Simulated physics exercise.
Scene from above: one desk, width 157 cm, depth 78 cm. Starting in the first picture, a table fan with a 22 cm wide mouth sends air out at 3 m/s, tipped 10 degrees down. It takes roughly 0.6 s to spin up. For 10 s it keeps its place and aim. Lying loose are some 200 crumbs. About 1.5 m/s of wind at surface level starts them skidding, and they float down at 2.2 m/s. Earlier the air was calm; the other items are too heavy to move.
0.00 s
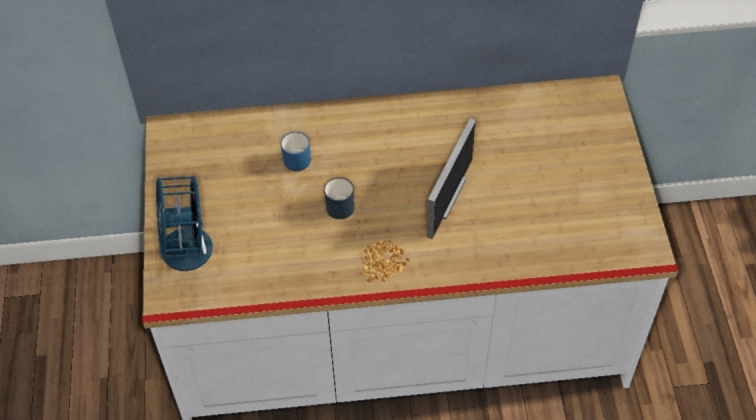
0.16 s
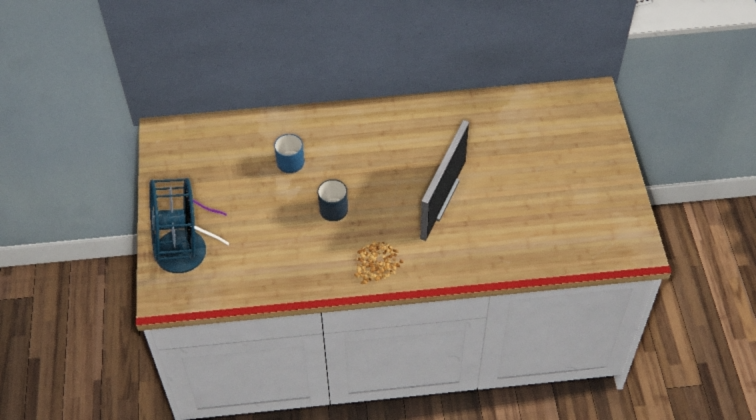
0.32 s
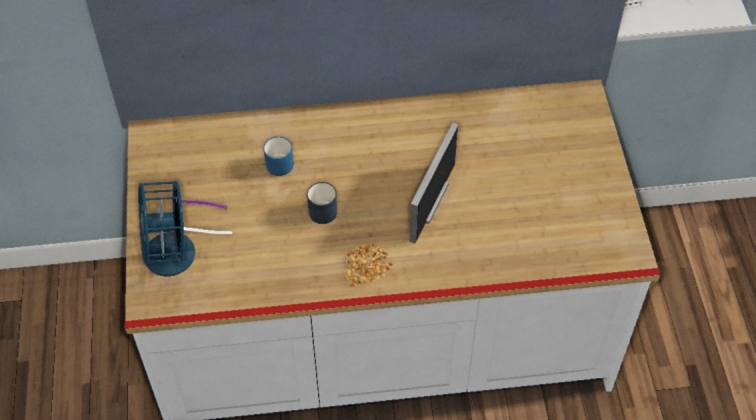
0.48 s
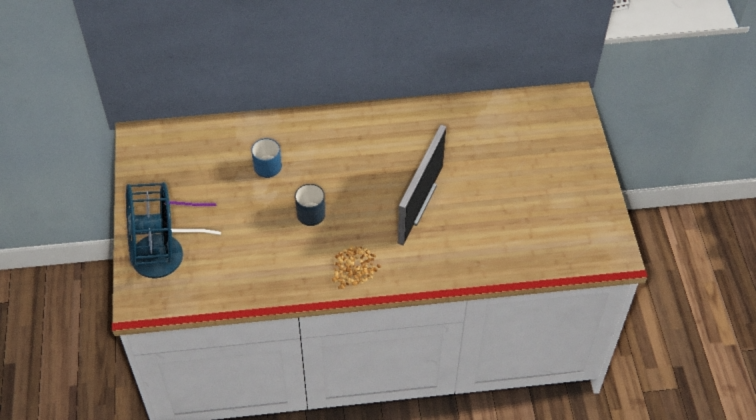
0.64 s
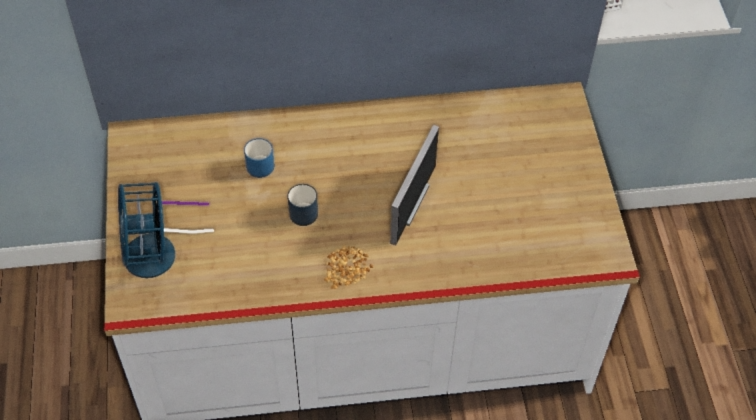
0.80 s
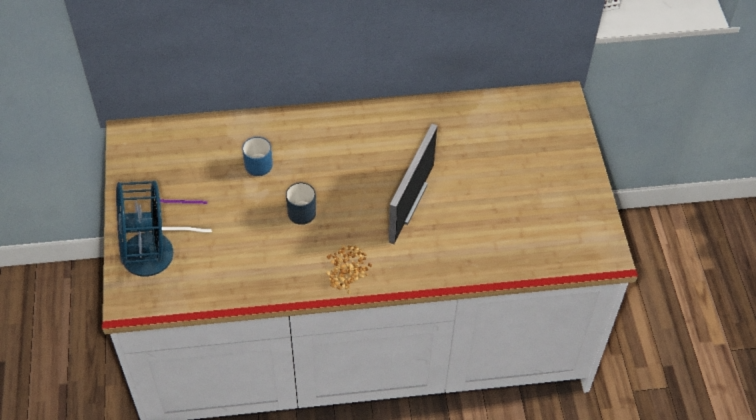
In the video, a table fan stands at the left of a wooden desk with two mugs, a laptop and crumbs; purple and white streamers stretch out rightward from it as the view drifts, and a few crumbs shift slightly.
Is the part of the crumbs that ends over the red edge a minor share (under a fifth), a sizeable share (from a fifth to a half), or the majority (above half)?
It is the majority.
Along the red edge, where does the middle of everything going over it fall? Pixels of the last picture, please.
(436, 296).
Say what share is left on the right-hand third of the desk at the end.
Near 0 per cent at the end.
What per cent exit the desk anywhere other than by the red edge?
That works out to near 0 per cent.
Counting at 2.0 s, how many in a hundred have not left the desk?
Some 0 percent are still there.
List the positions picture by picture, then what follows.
The middle of the crumbs is near (384, 264), none has stirred yet and the mouth of the table fan is at (178, 217), in the first frame.
The middle of the crumbs is near (377, 265), none has stirred yet and the red edge is centred on (407, 299), in the second frame.
The middle of the crumbs is near (367, 267), none has stirred yet, the top of a mug is at (322, 194) and the top of a laptop is at (435, 163), in the third frame.
The middle of the crumbs is near (355, 269) and none has stirred yet, in the fourth frame.
The middle of the crumbs is near (347, 269) and none has stirred yet, in the fifth frame.
The middle of the crumbs is near (349, 267), the farthest in sight from the table fan is at (370, 265) and about 15 % have left their places, in the sixth frame.
After 2.0 s, 100 % are over the red edge; 100 % have settled or left.
After 3.2 s, 100 % are over the red edge; 100 % have settled or left.
After 5.5 s, 100 % are over the red edge; 100 % have settled or left.
After 10.0 s, at the end, 100 % are over the red edge.
